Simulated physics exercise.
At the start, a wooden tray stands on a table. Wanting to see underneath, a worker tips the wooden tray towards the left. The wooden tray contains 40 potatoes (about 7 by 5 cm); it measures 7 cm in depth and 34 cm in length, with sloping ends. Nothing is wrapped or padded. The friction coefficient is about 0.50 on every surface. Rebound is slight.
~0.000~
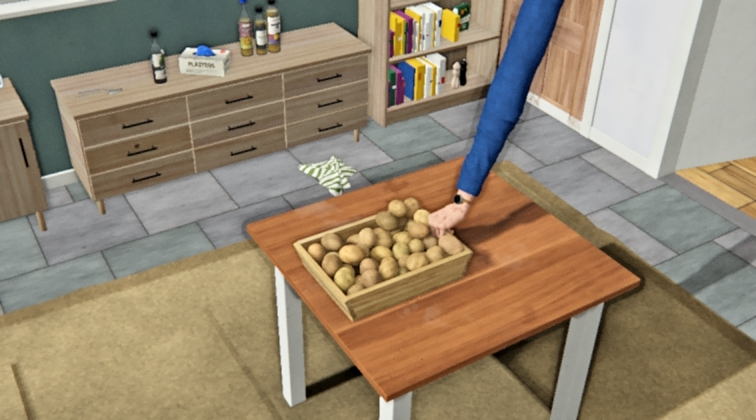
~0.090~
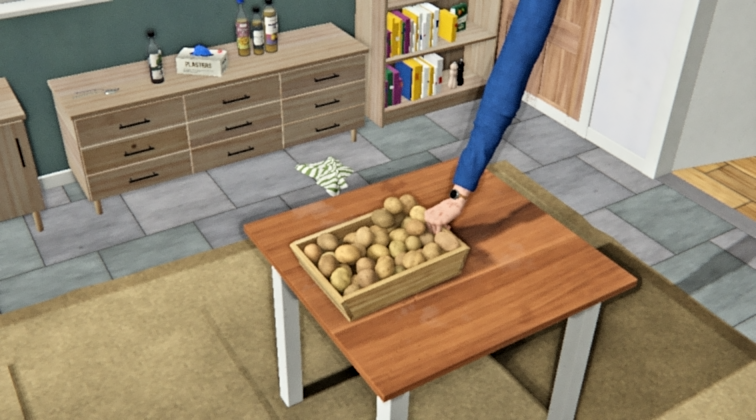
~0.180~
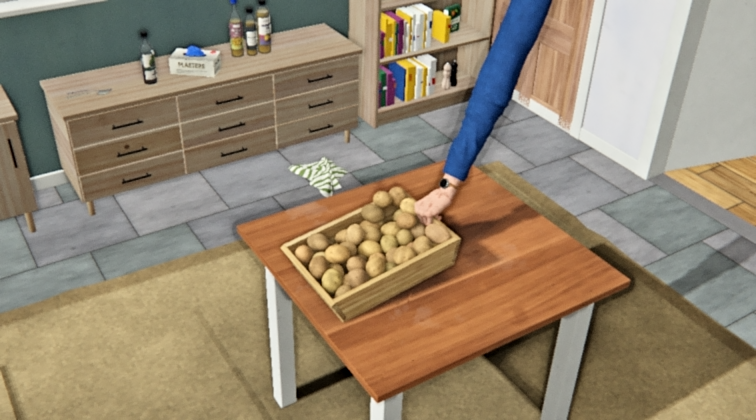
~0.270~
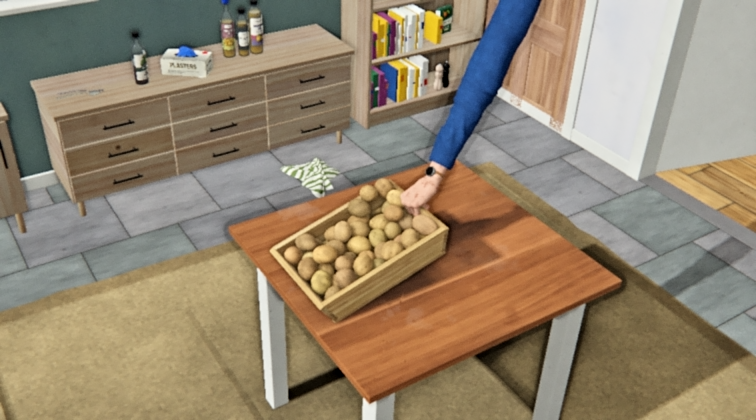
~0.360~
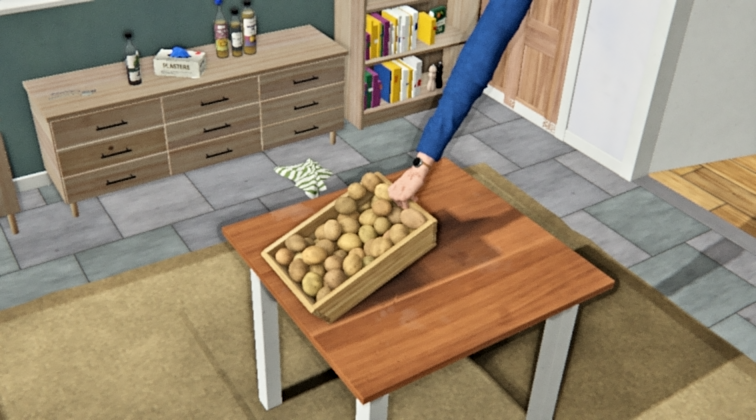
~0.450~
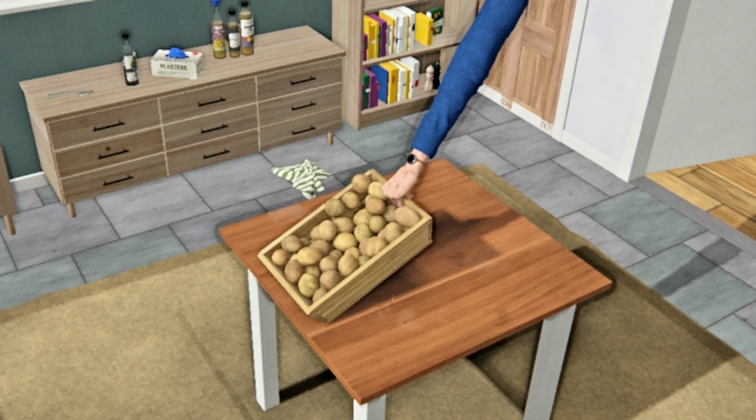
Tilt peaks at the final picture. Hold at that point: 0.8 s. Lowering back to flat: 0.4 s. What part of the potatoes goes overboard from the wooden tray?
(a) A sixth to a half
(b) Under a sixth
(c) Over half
(b) Under a sixth.
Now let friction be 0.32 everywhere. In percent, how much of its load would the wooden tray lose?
Then the wooden tray sheds 0 per cent of its load.
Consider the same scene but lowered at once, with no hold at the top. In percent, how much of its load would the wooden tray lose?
Wooden tray 0%.
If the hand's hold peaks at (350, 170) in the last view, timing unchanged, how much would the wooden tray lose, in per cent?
In that case the wooden tray sheds 30 per cent.
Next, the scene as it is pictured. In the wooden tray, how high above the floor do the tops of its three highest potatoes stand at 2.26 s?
Roughly 11 centimetres.
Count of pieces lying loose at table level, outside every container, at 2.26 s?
Roughly 0 of them.
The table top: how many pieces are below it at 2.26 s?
About 0.
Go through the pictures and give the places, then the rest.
In the first picture (places track the rim corner closest to us here; the camera pans a little), wooden tray (347, 298); tipped 0°; all still inside.
In the second picture, wooden tray (343, 299); tipped 2°.
In the third picture, wooden tray (334, 301); tipped 8°.
In the fourth picture, wooden tray (323, 304); tipped 16°.
In the fifth picture, wooden tray (313, 308); tipped 22°.
In the sixth picture, wooden tray (310, 309); tipped 24°; all still inside.
After 0.74 s, tilt 24°; the wooden tray has all 40.
After 1.10 s, tilt 24°; the wooden tray has all 40.
After 1.61 s, tilt 1°; the wooden tray has all 40.
Final count (at 2.26 s), the wooden tray has all 40. Asked share, 0 of 40, 0 per cent.
